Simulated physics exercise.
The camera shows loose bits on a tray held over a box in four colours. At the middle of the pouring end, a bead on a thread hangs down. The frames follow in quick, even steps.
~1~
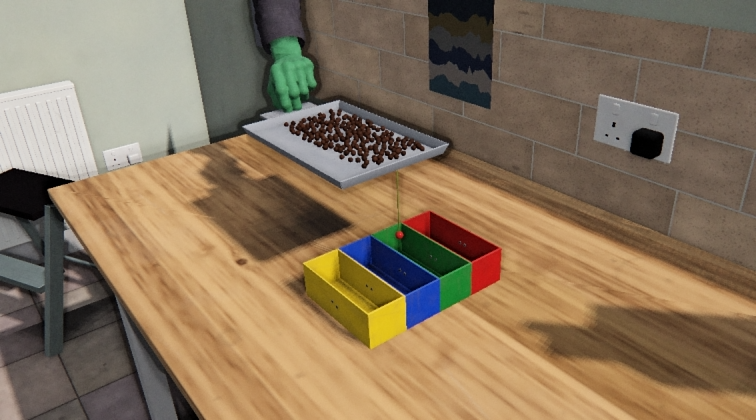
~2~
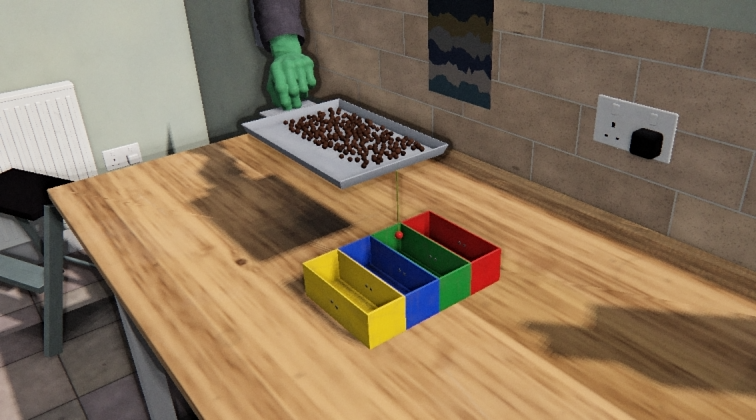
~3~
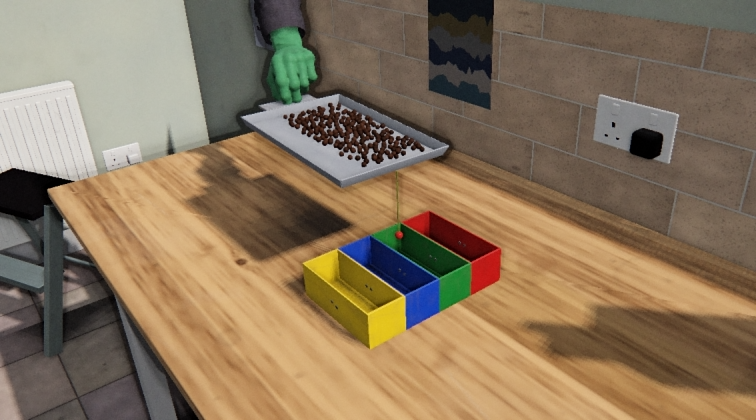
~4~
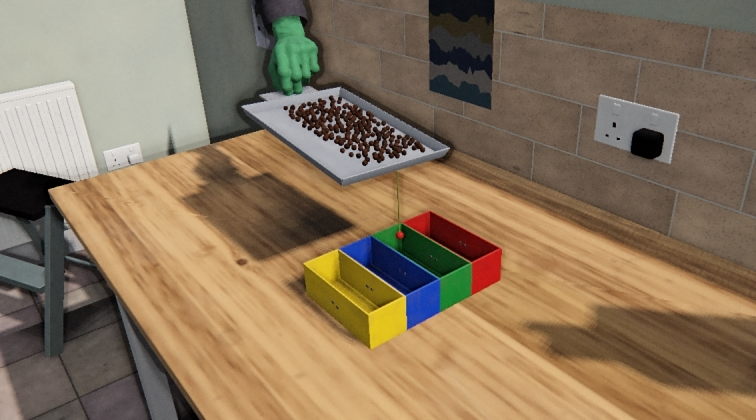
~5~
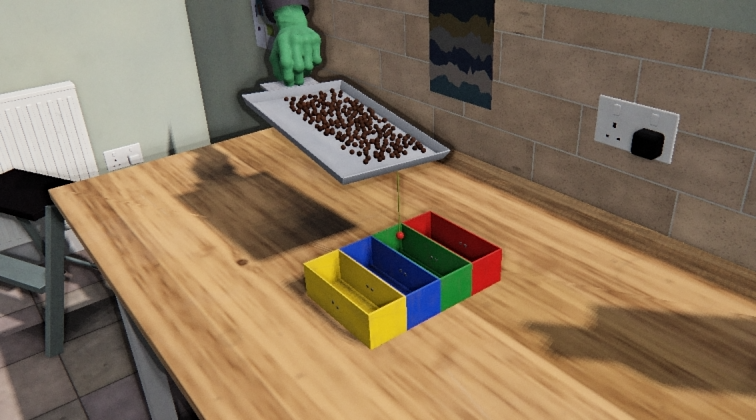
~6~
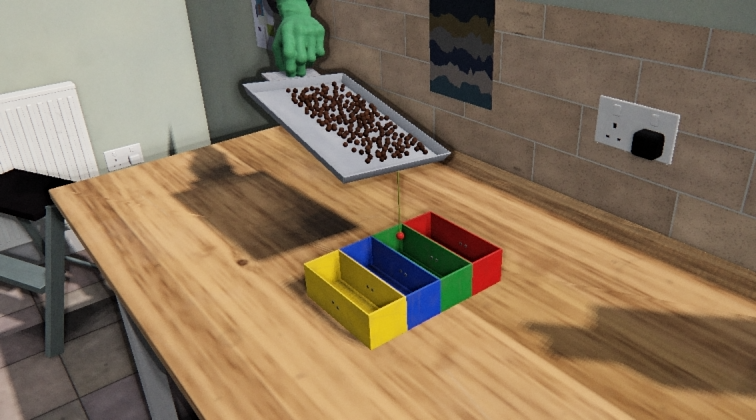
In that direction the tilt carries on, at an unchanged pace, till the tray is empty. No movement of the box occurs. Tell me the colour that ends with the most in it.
That would be red.
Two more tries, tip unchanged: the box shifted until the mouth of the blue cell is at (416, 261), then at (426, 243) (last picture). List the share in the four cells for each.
100 and 100 in a hundred, in turn.
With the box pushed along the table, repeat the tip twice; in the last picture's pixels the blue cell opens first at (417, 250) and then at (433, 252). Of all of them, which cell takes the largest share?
With the first placing it's that green cell, with the second it's the green one.
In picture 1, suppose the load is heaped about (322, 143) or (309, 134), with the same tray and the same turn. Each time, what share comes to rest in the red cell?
60 % and 60 %.
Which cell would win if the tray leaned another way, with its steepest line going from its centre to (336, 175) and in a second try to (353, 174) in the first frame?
Yellow, then yellow.
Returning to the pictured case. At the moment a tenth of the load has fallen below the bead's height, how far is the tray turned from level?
It is at around 55 degrees.
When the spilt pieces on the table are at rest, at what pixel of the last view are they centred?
Estimated middle: Around (497, 249).
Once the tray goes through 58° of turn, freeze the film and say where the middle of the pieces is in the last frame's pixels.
Near (430, 158).
Soon after the last picture, tray tipped steeply; most on the tray; a small part in the red cell; a stray few in the green cell; about a quarter falling or outside the box.
A little later, tray tipped right over; about two thirds in the red cell; a small part in the green cell; about a quarter falling or outside the box.
Later still, tray tipped past a quarter turn; about two thirds in the red cell; a small part in the green cell; about a quarter falling or outside the box.
At rest, tray tipped past a quarter turn; about two thirds in the red cell; a small part in the green cell; none in the yellow cell; none in the blue cell; about a quarter outside the box.
